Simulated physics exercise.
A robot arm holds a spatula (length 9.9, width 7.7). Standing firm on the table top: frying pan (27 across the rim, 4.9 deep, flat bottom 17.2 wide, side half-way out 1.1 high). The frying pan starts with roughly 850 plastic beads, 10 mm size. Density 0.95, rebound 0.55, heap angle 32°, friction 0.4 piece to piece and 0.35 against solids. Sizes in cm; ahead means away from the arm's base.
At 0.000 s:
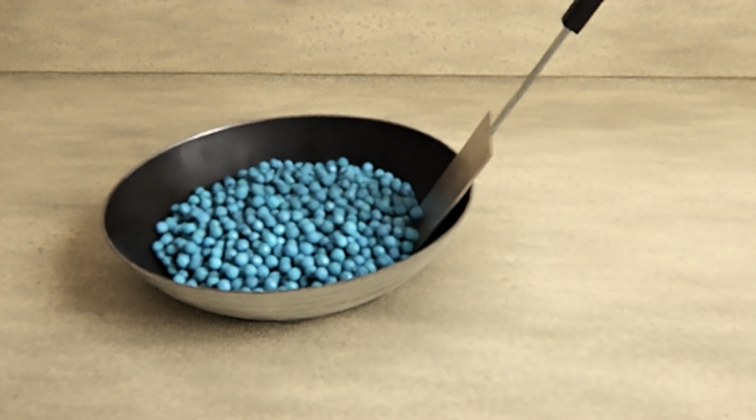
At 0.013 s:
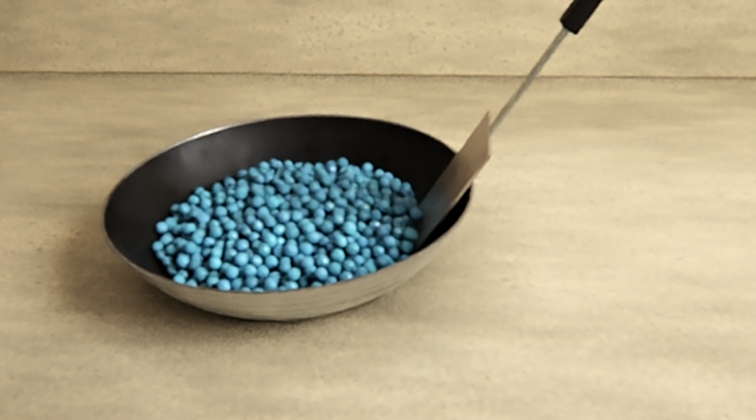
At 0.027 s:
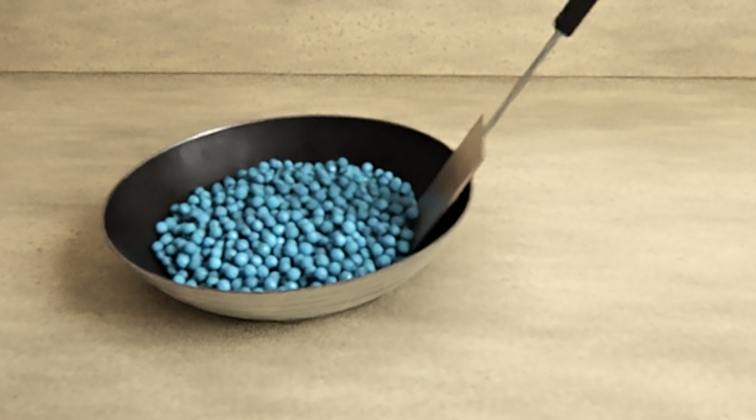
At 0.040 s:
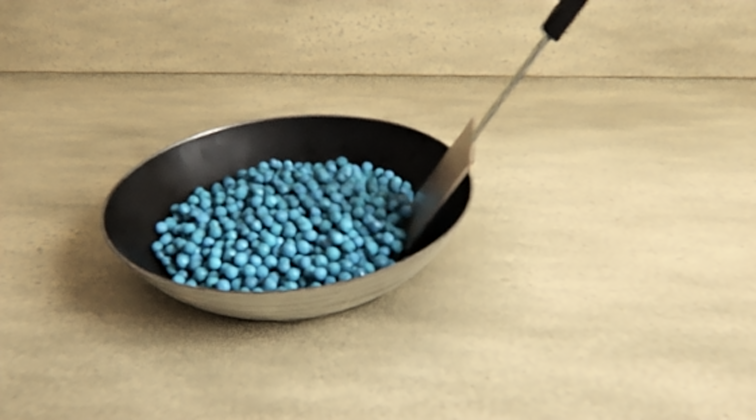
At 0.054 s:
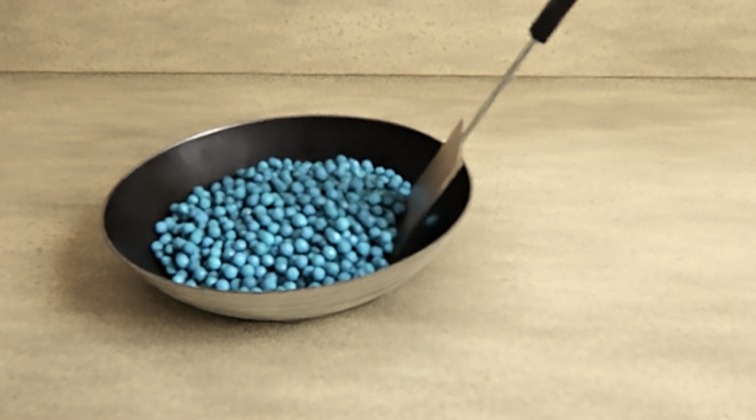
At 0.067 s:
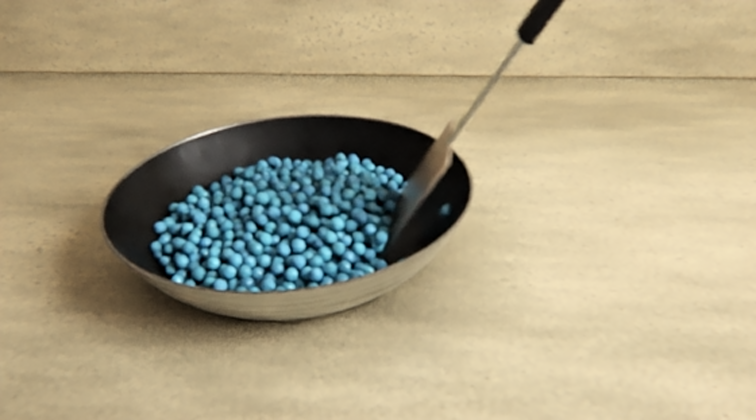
On a beige tabletop, a dark frying pan holds a heap of small blue beads while a black-handled spatula, angled in at its right side, moves a short way left, pressing against the edge of the heap.
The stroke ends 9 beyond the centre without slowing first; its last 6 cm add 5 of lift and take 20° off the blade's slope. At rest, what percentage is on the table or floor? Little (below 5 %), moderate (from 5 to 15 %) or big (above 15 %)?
Share on the table or floor: Moderate (from 5 to 15 %).
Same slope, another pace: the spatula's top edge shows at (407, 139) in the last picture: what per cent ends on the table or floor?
About 20 per cent.
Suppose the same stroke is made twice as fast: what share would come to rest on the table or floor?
Then about 20 per cent.
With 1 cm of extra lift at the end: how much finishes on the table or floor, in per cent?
Some 5 per cent.
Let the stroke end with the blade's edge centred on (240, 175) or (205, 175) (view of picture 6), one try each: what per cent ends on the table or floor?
About 0 and 0 per cent.
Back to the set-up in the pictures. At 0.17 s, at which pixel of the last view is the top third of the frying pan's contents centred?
Around (278, 210).
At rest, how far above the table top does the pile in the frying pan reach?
Some 5.5 cm.
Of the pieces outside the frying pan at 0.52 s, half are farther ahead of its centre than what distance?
Some 18 cm.
After 0.17 s, sloping 58°, highest piece 6 above the table; 850 in the frying pan, 1 on the blade or in flight.
After 0.27 s, sloping 52°, highest piece 6 above the table; 850 in the frying pan, 1 on the table or floor.
After 0.52 s, sloping 38°, highest piece 6 above the table; 784 in the frying pan, 62 on the table or floor, 5 on the blade or in flight.
After 1.57 s, sloping 38°, highest piece 5 above the table; 784 in the frying pan, 67 on the table or floor.
At rest, 784 in the frying pan, 67 on the table or floor. That is 8 % on the table or floor.
